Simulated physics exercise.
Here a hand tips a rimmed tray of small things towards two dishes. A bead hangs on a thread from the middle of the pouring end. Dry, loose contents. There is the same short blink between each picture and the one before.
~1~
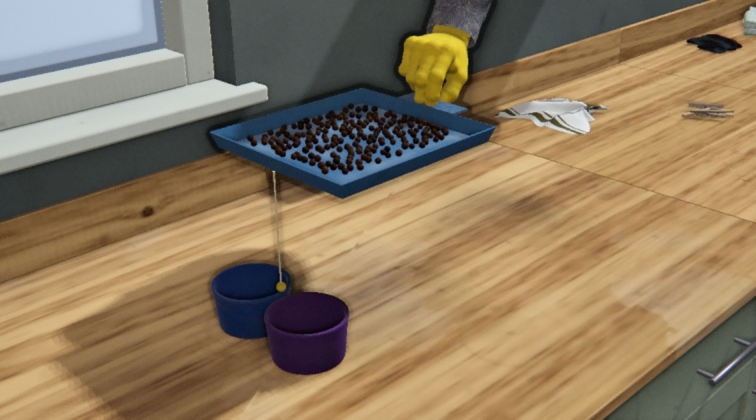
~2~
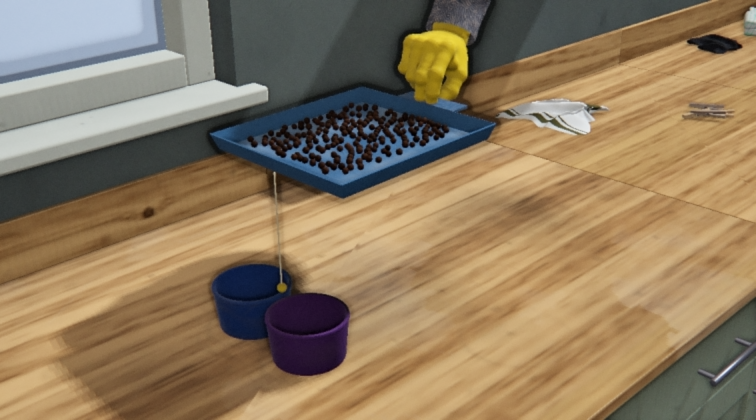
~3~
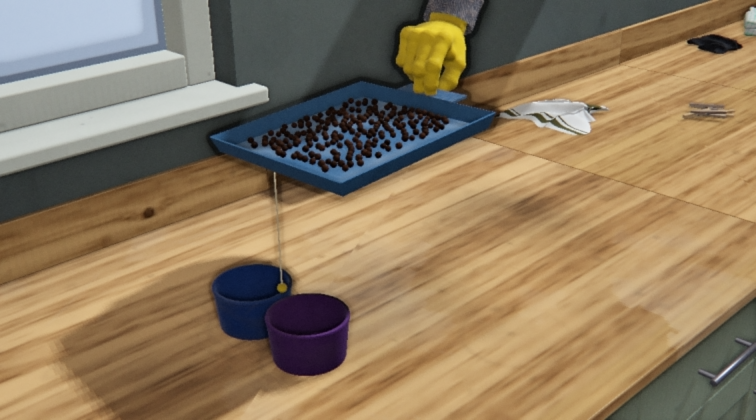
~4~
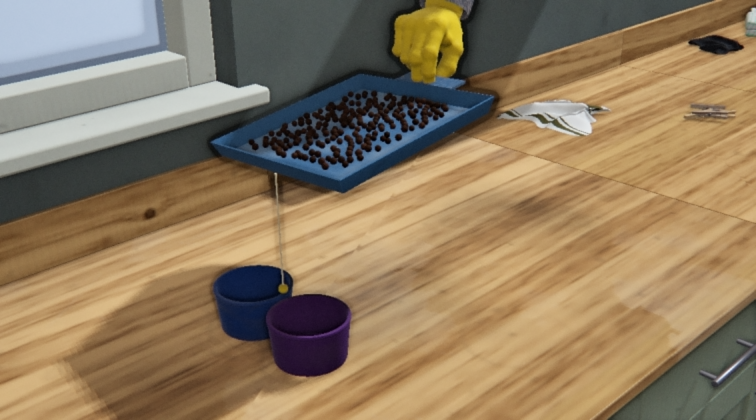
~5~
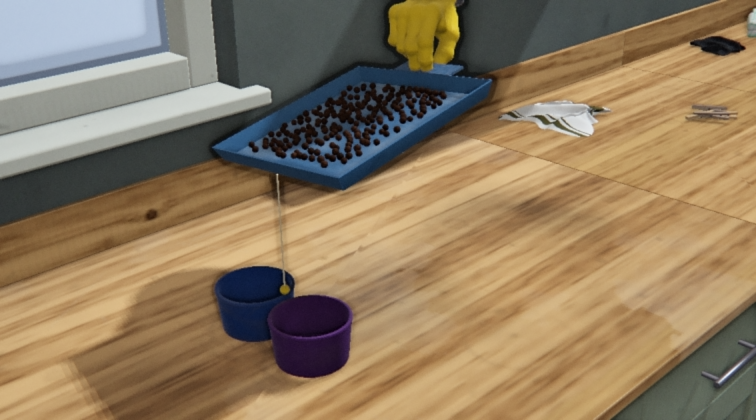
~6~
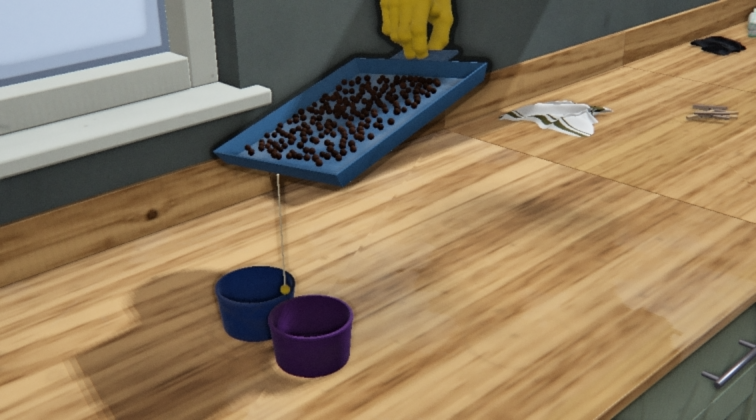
Yellow-gloved hand raising the far end of a blue tray of small dark berries, tilting it above blue and purple dishes.
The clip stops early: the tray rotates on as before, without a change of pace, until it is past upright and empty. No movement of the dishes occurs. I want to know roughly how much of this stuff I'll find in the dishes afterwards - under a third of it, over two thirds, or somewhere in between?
You'll find somewhere in between.
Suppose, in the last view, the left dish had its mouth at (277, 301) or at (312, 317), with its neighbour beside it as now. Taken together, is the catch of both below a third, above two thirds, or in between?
At the first spot I'd expect less than a third, and at the second spot less than a third.
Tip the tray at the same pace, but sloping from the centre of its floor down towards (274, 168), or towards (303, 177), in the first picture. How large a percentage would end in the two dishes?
Shares: About 10 in a hundred, then about 20 in a hundred.
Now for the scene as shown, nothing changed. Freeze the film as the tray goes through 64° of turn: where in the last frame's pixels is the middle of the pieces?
Look about (244, 169) in the last picture.
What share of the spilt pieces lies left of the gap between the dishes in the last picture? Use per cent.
90 %, roughly.
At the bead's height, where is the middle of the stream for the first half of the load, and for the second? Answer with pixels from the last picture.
Earlier portion about (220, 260); later portion about (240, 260).
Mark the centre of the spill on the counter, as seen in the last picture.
At about (166, 310).
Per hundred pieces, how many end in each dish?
Left dish 50, right dish 0 %.
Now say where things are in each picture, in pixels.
In the first picture, corners of the pouring end at (218, 132) and (342, 181), level; middle of the load at (360, 134), allspice berries; left dish at (222, 311); right dish at (276, 346); bead on its thread at (281, 287).
In the second picture, corners of the pouring end at (218, 133) and (342, 181), level; middle of the load at (361, 133).
In the third picture, corners of the pouring end at (218, 136) and (341, 179), tipped barely, lowest at the left corner; middle of the load at (360, 129).
In the fourth picture, corners of the pouring end at (219, 141) and (340, 176), tipped a little, lowest at the left corner; middle of the load at (360, 123).
In the fifth picture, corners of the pouring end at (220, 145) and (339, 174), tipped a little, lowest at the left corner; middle of the load at (359, 117).
In the sixth picture, corners of the pouring end at (221, 149) and (337, 170), tipped clearly, lowest at the left corner; middle of the load at (353, 111), about half on the move; left dish at (226, 314); right dish at (280, 348).
Soon after the last picture, tray tipped steeply; most on the tray; a stray few in the left dish; a small part outside both; about a quarter in the air.
A little later, tray tipped past a quarter turn; a stray few on the tray; about half in the left dish; about half outside both; a small part in the air.
Later still, tray tipped past a quarter turn; about half in the left dish; about half outside both.
At rest, tray tipped past a quarter turn; none in the right dish; about half in the left dish; about half outside both.
